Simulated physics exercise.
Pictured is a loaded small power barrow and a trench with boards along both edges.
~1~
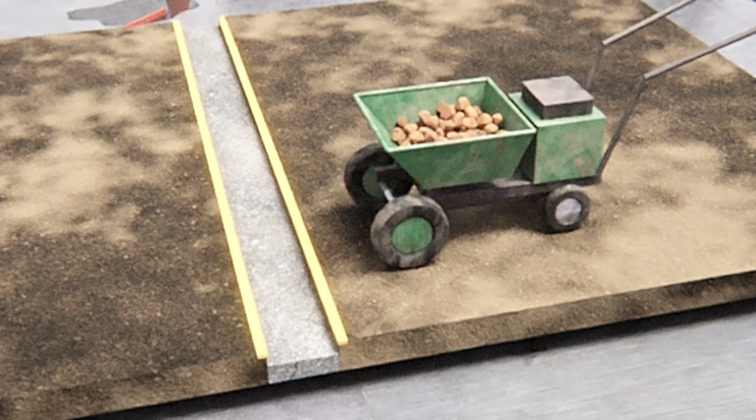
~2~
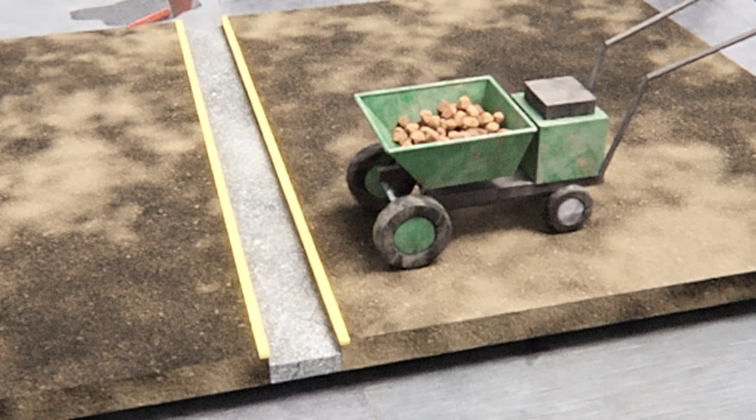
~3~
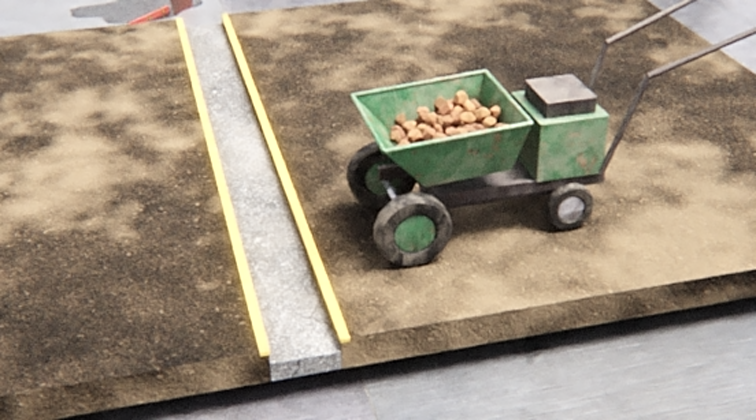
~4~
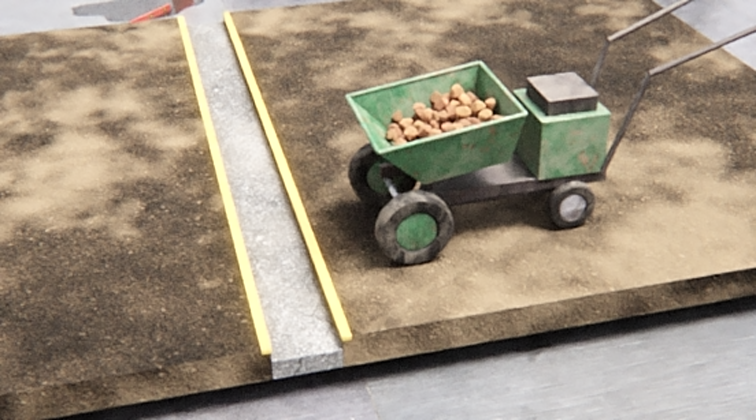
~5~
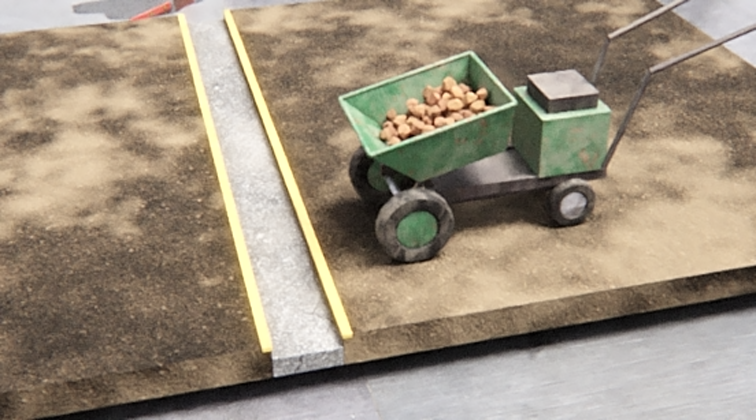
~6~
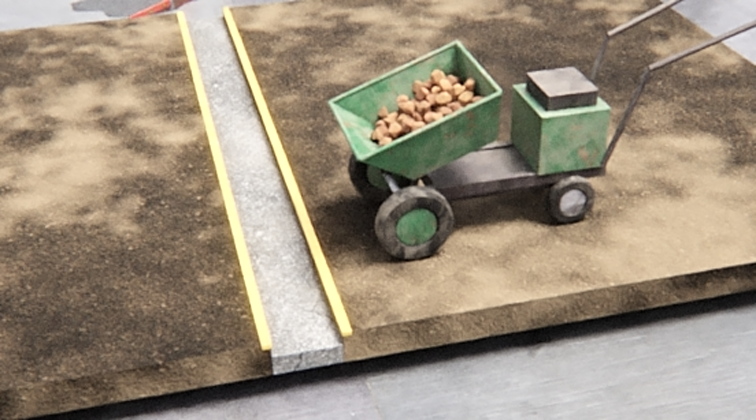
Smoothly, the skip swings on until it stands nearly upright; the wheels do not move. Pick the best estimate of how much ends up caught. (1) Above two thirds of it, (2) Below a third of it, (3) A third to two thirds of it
Above two thirds of it.
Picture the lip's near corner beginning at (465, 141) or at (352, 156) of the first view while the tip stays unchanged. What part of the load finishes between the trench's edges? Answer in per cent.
First spot: 40 %, second spot: 40 %.
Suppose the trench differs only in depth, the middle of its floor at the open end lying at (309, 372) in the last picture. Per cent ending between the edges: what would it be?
About 100 percent.
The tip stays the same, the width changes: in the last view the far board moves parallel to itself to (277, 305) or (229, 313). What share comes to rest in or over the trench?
Roughly 70 % first, 100 % second.
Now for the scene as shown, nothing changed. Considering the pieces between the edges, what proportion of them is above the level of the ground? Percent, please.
Roughly 45 percent of them.
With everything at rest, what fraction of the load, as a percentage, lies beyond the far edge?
That share is about 15 percent.
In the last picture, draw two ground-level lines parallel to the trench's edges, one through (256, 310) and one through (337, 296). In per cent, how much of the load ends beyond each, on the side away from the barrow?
Result, first then second: 10 %, 100 %.
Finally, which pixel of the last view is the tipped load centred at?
Near (270, 241).
Soon after the last picture, skip tipped steeply; all in the skip.
A little later, skip tipped right over; about two thirds in the skip; about a third in or heaped over the trench; a stray few falling.
Later still, skip tipped right over; a stray few in the skip; most in or heaped over the trench; a small part beyond it.
At rest, skip tipped right over; a stray few short of the trench; most in or heaped over the trench; a small part beyond it.
